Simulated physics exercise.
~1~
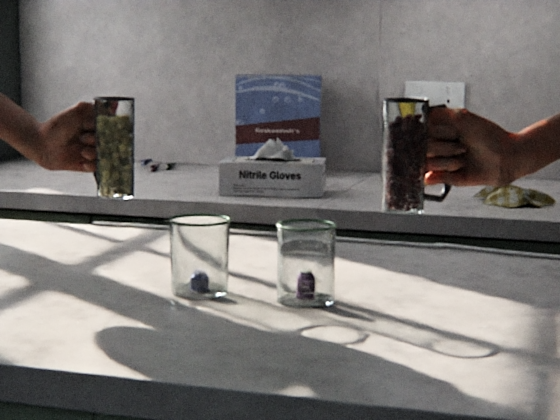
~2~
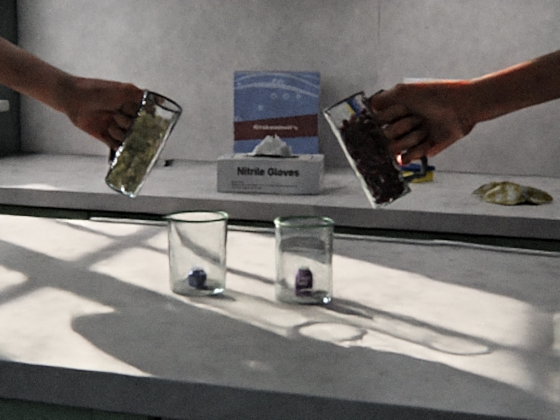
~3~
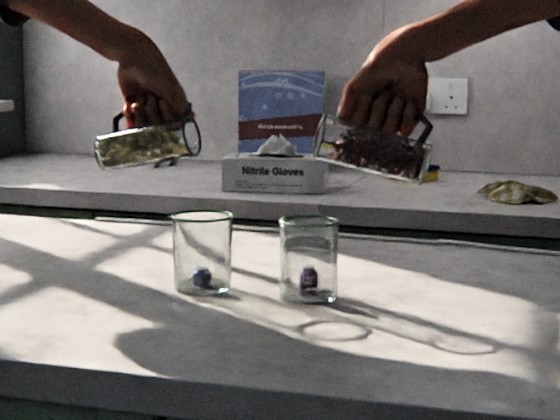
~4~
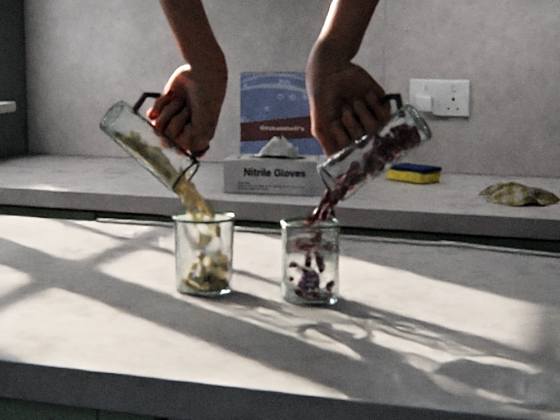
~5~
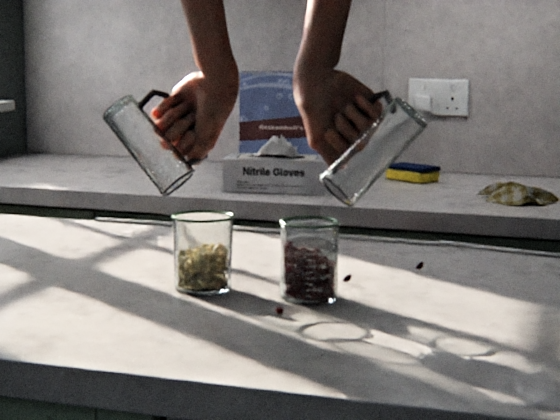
Two hands tipping glass mugs of yellowish and dark red pieces into two clear glasses, burying the small objects inside, a few pieces spilling.
